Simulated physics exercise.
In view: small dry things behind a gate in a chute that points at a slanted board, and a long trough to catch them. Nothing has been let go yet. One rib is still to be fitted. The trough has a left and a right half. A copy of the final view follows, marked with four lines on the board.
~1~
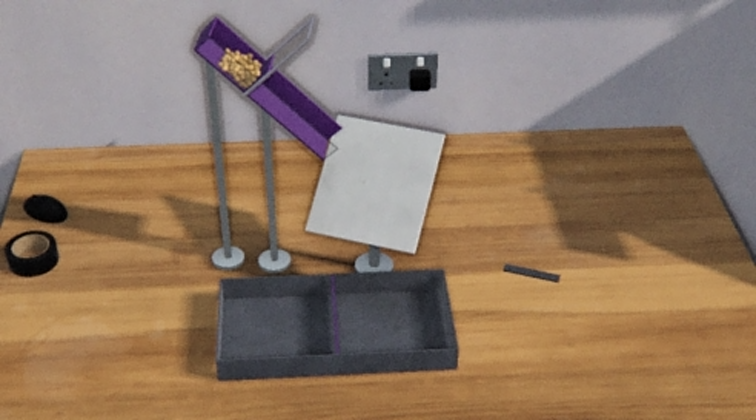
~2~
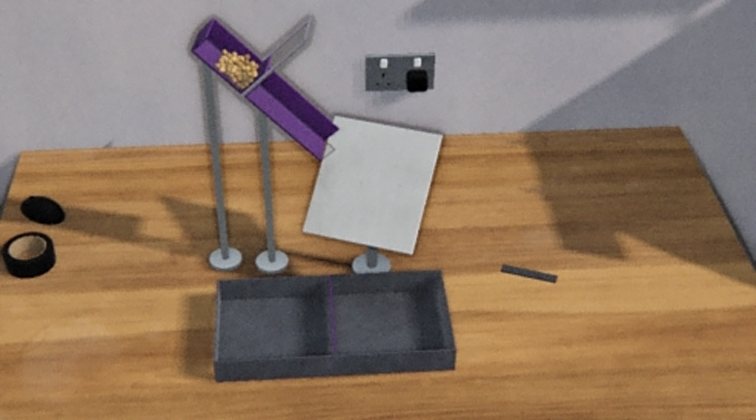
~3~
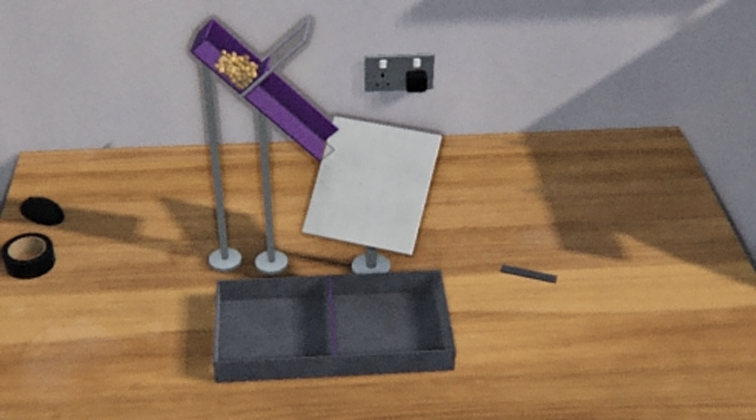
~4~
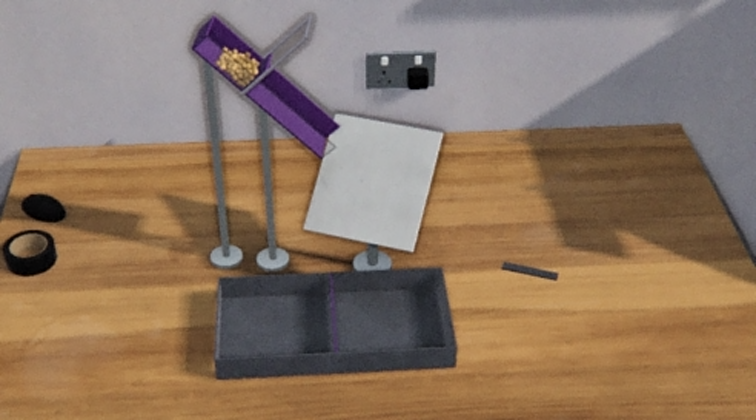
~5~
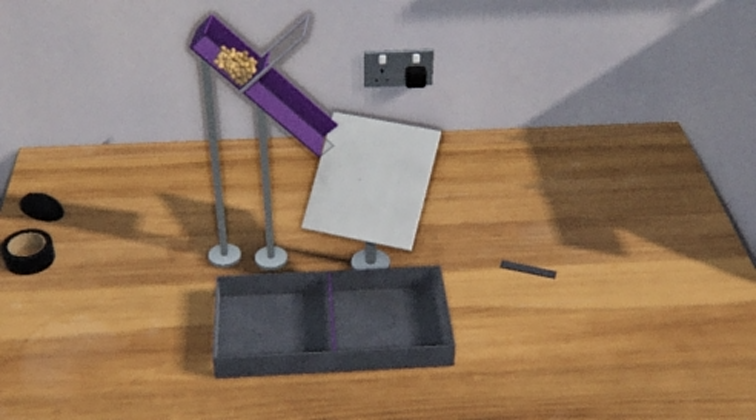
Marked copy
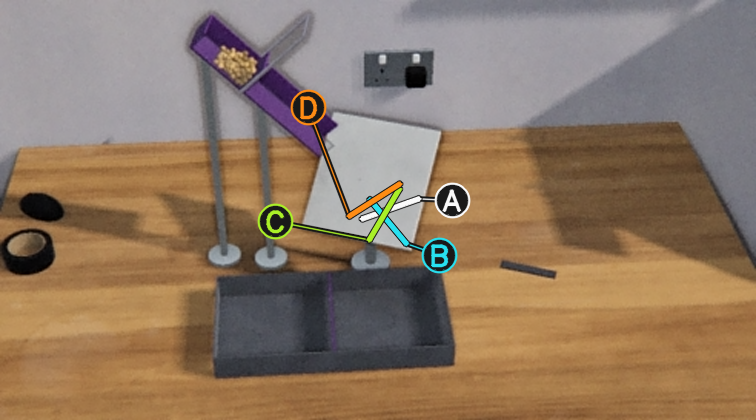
Small tan pellets sit bunched behind a clear gate in a sloping purple chute, and they do not move. Below are a tilted pale board and a dark, divided trough on a wooden table. Throughout, only the view shifts very slightly; the gate stays shut.
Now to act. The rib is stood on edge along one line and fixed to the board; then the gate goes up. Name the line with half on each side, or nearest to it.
Line A does it best.
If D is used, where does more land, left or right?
Left.
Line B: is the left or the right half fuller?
More lands on the right.
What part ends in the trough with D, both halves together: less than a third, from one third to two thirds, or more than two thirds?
It is more than two thirds.
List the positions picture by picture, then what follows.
The first picture shows load behind the gate at (241, 68), dried chickpeas; lip of the chute at (326, 150), sloping fairly steeply.
The second picture shows middle of the board at (372, 183), tilted fairly steeply; middle of its low edge at (356, 243); of its high edge at (388, 126).
The third picture shows front corners of the trough at (214, 362) and (455, 350); front end of its middle wall at (335, 356); gate still shut at (264, 68).
The fourth picture shows middle of the load at (239, 66); lip at (324, 148).
The fifth picture shows middle of the load at (237, 65); lip at (322, 147).
On the marked copy, line A from (418, 198) to (362, 218); line B from (369, 199) to (406, 243); line C from (399, 188) to (369, 239); line D from (399, 183) to (349, 216).
With A, of what is caught, about half in the left half, about half in the right.
With B, of what is caught, about a quarter in the left half, most in the right.
With C, of what is caught, about a quarter in the left half, most in the right.
With D, of what is caught, most in the left half, a small part in the right.
